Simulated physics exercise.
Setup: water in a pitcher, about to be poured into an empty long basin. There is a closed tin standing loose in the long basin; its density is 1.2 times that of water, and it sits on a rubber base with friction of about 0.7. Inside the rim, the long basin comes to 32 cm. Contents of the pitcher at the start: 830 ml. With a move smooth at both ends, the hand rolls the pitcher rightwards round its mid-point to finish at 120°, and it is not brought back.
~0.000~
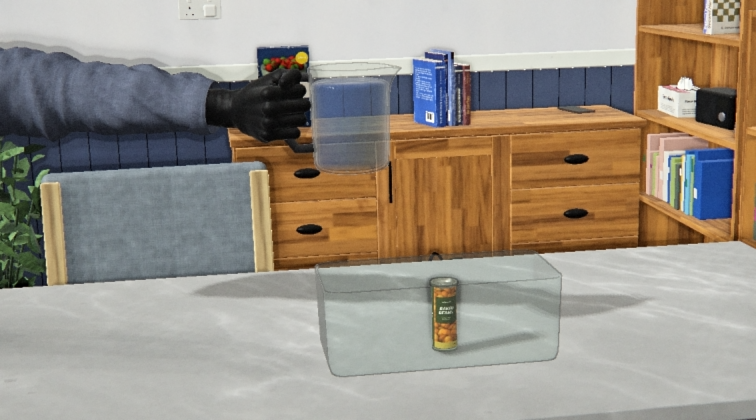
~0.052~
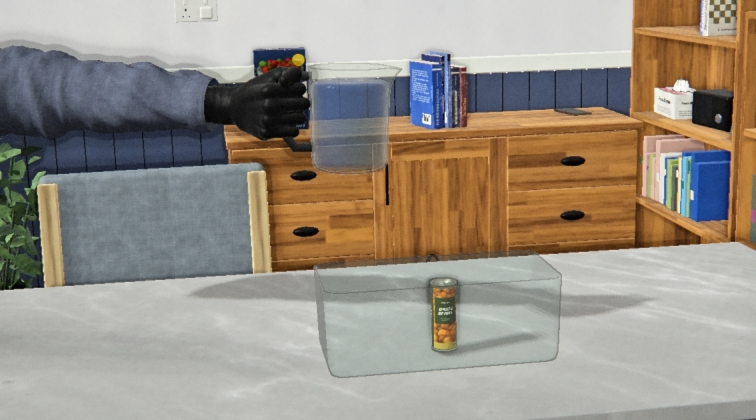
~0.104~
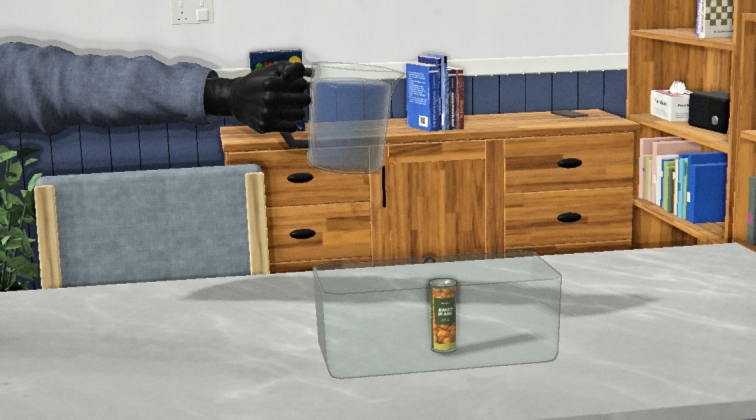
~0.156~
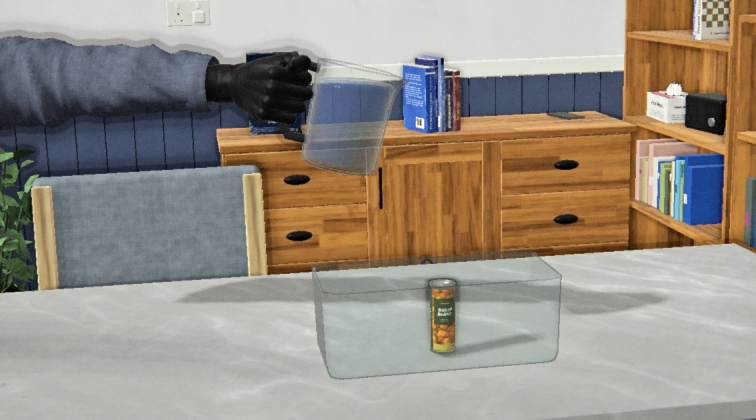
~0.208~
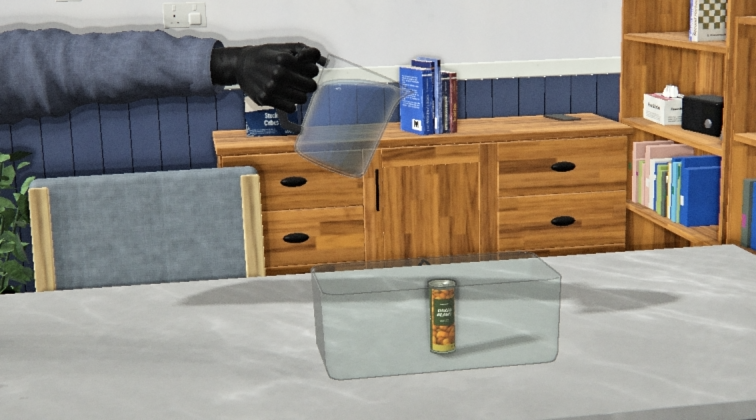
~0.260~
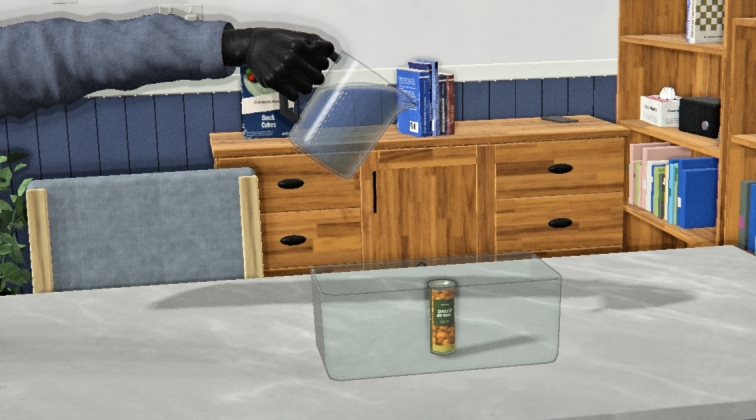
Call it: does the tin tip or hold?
It holds.
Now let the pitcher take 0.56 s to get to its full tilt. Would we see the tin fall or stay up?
Result: Tin upright.
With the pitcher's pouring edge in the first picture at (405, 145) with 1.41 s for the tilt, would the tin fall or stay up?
Result: Tin upright.
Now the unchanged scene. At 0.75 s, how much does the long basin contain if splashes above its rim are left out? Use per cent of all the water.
Near 68 per cent of the total.
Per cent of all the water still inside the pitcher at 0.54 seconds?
Fraction remaining: Approx. 52 per cent.
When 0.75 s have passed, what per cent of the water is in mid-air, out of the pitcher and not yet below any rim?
Near 24 percent.
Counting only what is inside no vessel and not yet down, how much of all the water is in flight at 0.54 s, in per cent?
Some 36 % is the figure.
Then, 0.54 s in, the tilt is 106° and 52 per cent is still to pour; the tin stands where it began.
Then, 0.75 s in, the tilt is 120° and 7 per cent is still to pour; the tin stands where it began.
Then, 0.96 s in, the tilt is 120° and 0 per cent is still to pour; the tin stands where it began.
Then, 1.20 s in, the tilt is 120° and 0 per cent is still to pour; the tin stands where it began.
Finally, the tin stands where it began.
